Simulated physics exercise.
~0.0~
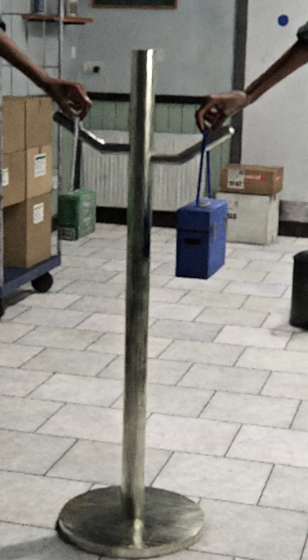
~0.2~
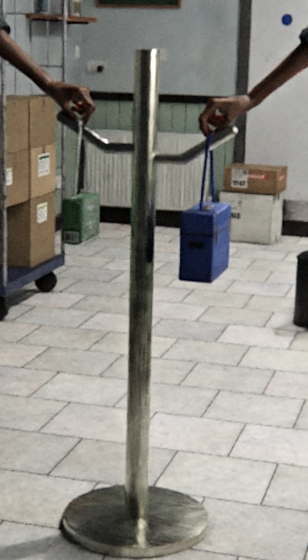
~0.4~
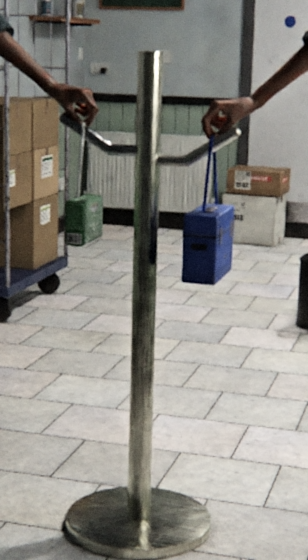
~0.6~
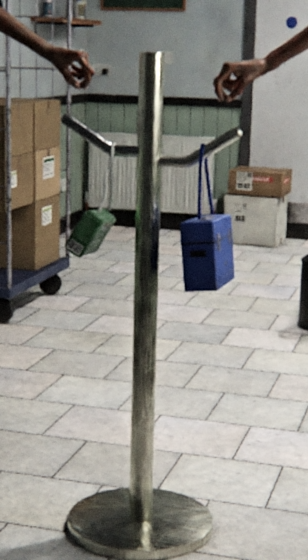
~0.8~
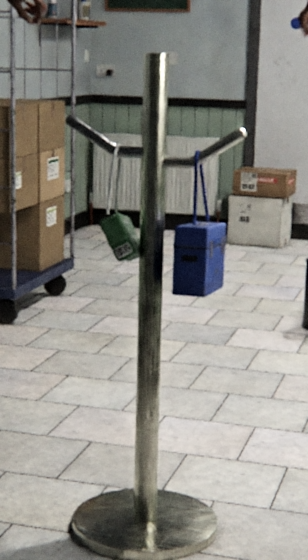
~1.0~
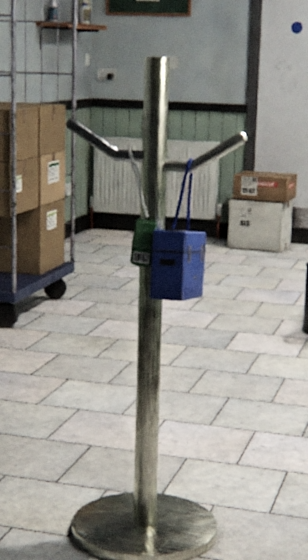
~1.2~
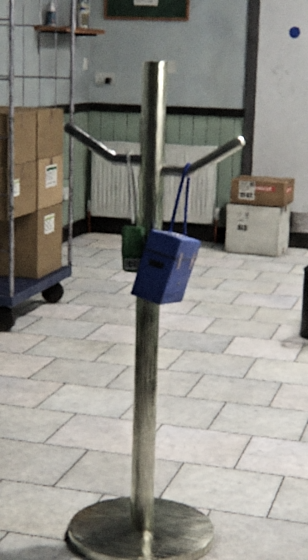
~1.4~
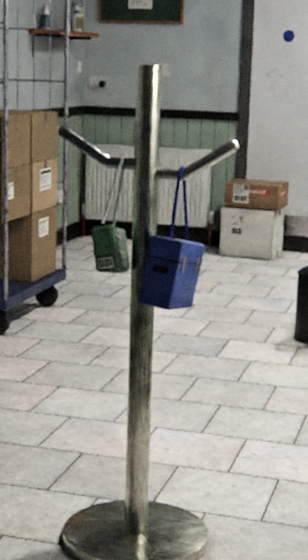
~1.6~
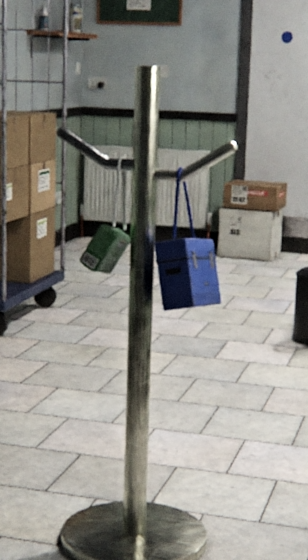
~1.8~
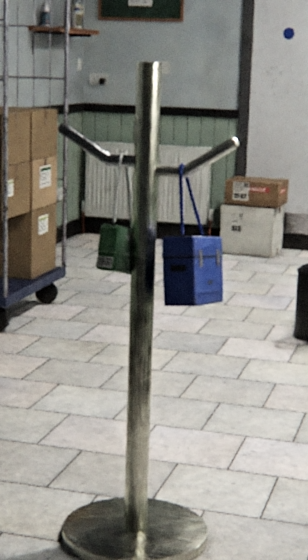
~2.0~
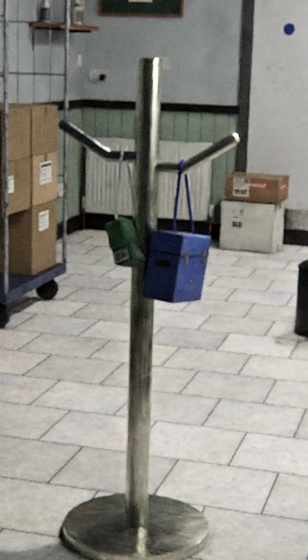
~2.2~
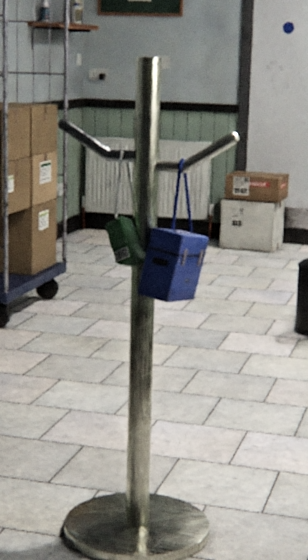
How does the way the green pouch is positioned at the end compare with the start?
At the start the green pouch is upright, while at the end it hangs leaning to one side.
A metal coat stand with a round base and two upward-slanting pegs stands on a pale tiled floor, seen from the front by a slightly swaying camera. Stacked boxes on a trolley sit behind it at left, with more boxes by the wall at right. Two hands hold a green pouch at the left peg and a blue case at the right peg. The hands let go and draw back out of view. Both items slide inward toward the post, then swing and tilt from side to side. At the end, both still hang from their loops.
